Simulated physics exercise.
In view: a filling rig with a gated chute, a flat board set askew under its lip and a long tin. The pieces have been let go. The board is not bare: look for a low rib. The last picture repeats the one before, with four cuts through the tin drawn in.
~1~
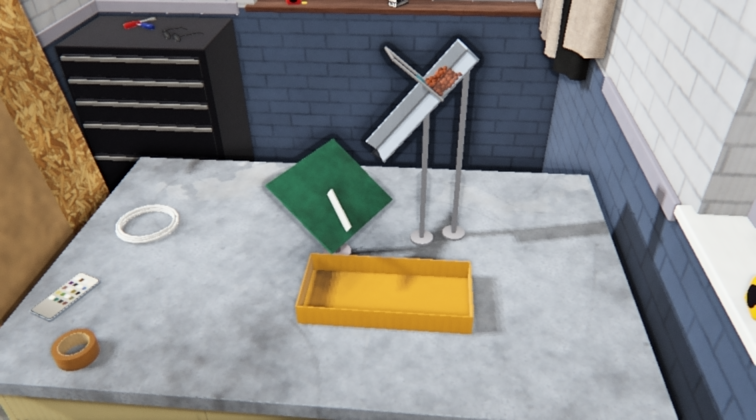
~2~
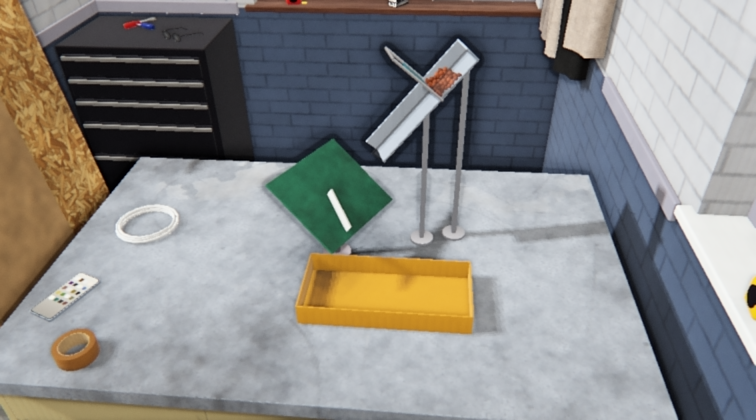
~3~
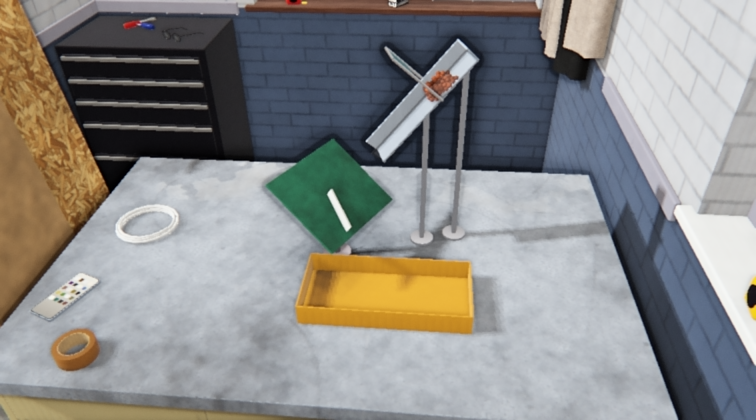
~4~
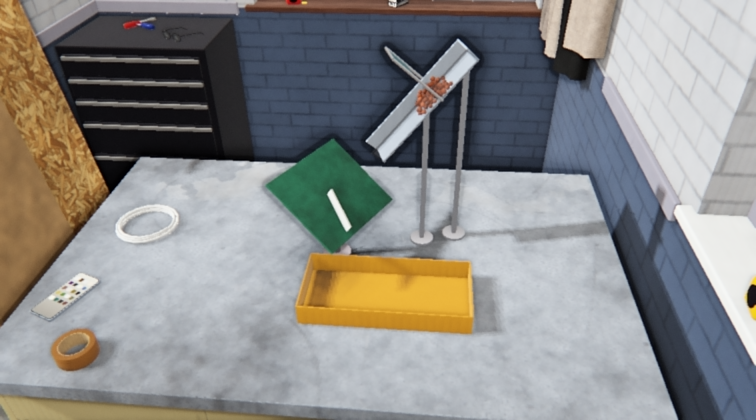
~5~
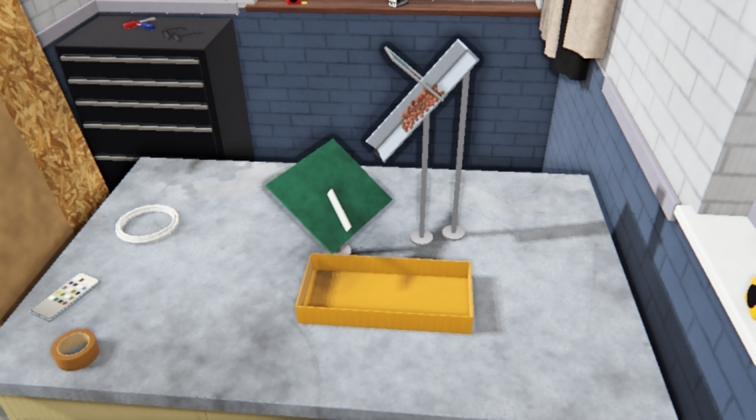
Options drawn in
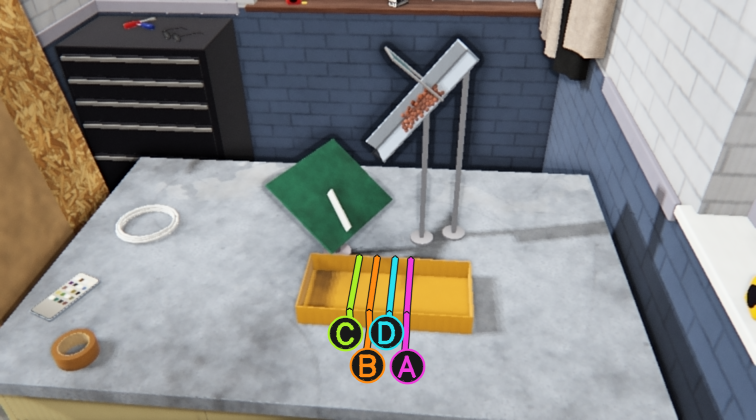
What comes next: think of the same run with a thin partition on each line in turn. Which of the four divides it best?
B beats the others.
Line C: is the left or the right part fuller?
More lands on the right.
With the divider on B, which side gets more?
Right.
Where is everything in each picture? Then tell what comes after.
In the first frame, load behind the gate at (441, 80), clay pellets; lip of the chute at (381, 156), sloping fairly steeply.
In the second frame, middle of the board at (333, 192), tilted fairly steeply; middle of its low edge at (365, 225); of its high edge at (302, 160).
In the third frame, front corners of the tin at (296, 306) and (473, 317), empty; front of the load at (430, 98).
In the fourth frame, middle of the load at (429, 93); its front at (420, 113), about a quarter of the way to the lip; rib from (332, 190) to (351, 227).
In the fifth frame, middle of the load at (421, 104); its front at (406, 130), about half of the way to the lip.
On the marked copy, line A crosses the front rim at (406, 313); line B crosses the front rim at (369, 311); line C crosses the front rim at (349, 310); line D crosses the front rim at (389, 312).
With A, of what is caught, nearly all on the left of the divider, a stray few on the right.
With B, of what is caught, about a third on the left of the divider, about two thirds on the right.
With C, of what is caught, a stray few on the left of the divider, nearly all on the right.
With D, of what is caught, nearly all on the left of the divider, a small part on the right.
